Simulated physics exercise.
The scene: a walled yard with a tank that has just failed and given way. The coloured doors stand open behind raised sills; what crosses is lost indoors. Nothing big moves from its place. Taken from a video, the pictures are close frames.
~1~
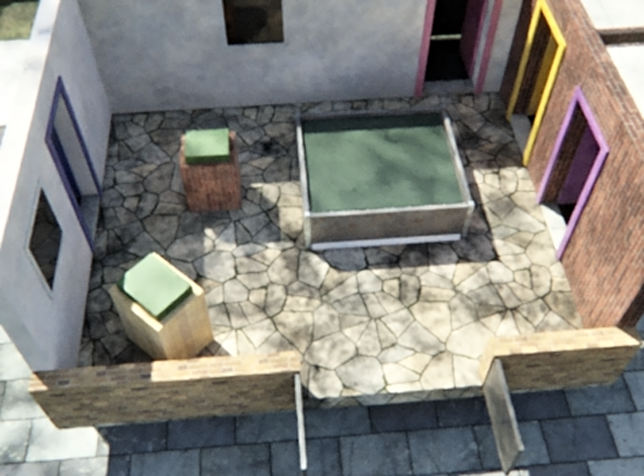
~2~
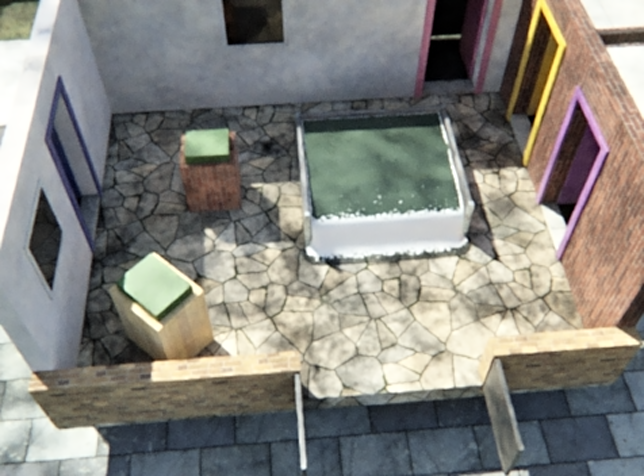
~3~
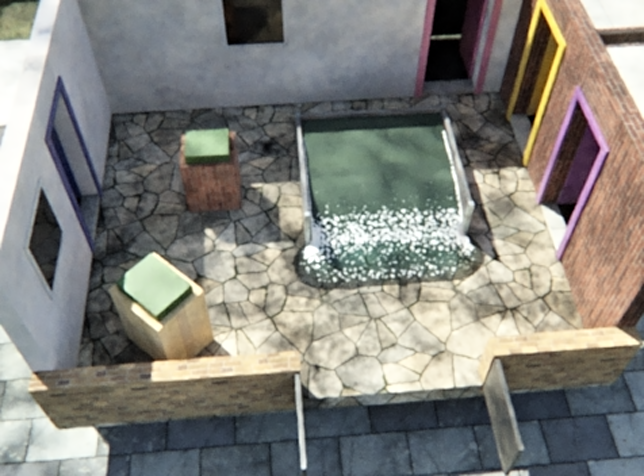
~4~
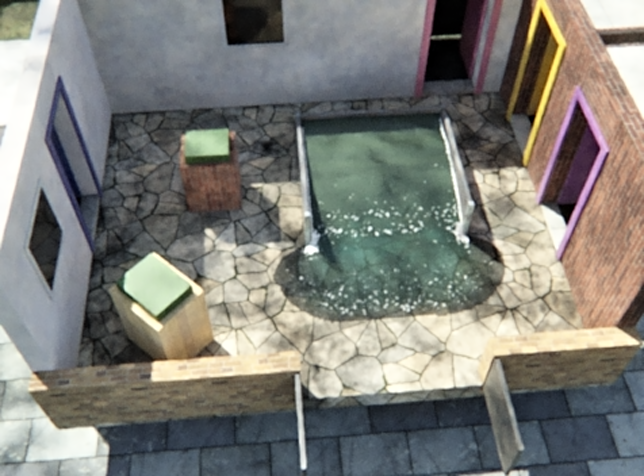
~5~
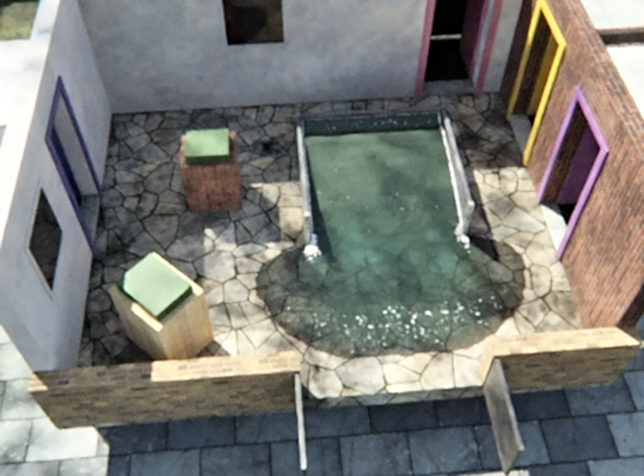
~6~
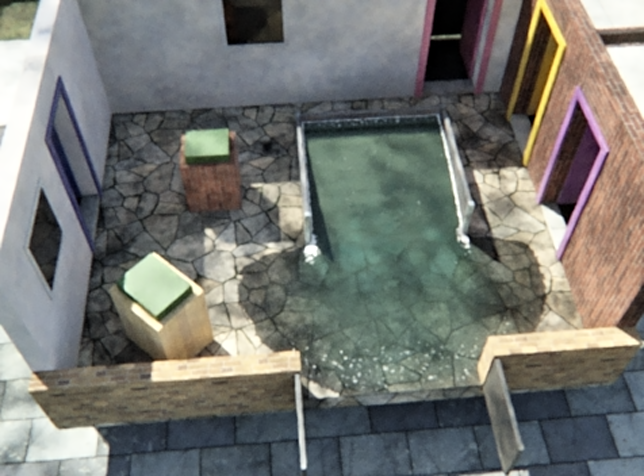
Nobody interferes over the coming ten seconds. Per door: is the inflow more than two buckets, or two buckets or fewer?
In order: The pink door will most likely keep inside the limit. The purple door will most likely keep inside the limit. The yellow door will most likely keep inside the limit. The blue door will most likely keep inside the limit.
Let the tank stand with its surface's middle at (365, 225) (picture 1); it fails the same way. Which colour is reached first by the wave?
My answer: The purple door.
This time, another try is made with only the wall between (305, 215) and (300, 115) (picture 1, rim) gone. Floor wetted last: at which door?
My answer is the purple-painted one.
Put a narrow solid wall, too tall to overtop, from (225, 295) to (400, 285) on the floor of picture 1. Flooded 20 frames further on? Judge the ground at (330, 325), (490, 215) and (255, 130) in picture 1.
Results in sequence: Bone-dry / swamped / bone-dry.
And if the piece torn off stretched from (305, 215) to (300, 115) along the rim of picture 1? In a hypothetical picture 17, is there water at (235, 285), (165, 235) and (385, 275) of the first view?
Sequence: Wetted / wetted / spared.
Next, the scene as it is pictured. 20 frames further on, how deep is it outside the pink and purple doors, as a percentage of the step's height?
In order: Roughly 0 % and 130 %.
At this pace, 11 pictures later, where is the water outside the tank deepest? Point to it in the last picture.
(585, 358).
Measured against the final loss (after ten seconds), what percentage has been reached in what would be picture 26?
Approximately 70 %.
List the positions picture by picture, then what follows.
In the first frame, the open tank at (379, 162) is whole and still.
In the second frame, the front is at (311, 257), out from the gap at (387, 229).
In the third frame, the front is at (303, 272), out from the gap at (387, 231).
In the fourth frame, water pours out at (387, 232) and has run to (291, 291).
In the fifth frame, water pours out at (387, 232) and has run to (329, 348).
In the sixth frame, the front is at a hidden place, out from the gap at (387, 232).
A moment on, water covers 35 % of the floor; the pink door not reached, the purple door not reached, the yellow door not reached, the blue door not reached.
Next, water covers 35 % of the floor; the pink door not reached, the purple door not reached, the yellow door not reached, the blue door not reached.
Then, water covers 50 % of the floor; the pink door not reached, the purple door wet at the sill, nothing in, the yellow door not reached, the blue door not reached.
Later, water covers 75 % of the floor; the pink door under two buckets in, the purple door under two buckets in, the yellow door wet at the sill, nothing in, the blue door wet at the sill, nothing in.
In the end, water covers 95 % of the floor; the pink door under two buckets in, the purple door under two buckets in, the yellow door wet at the sill, nothing in, the blue door wet at the sill, nothing in.
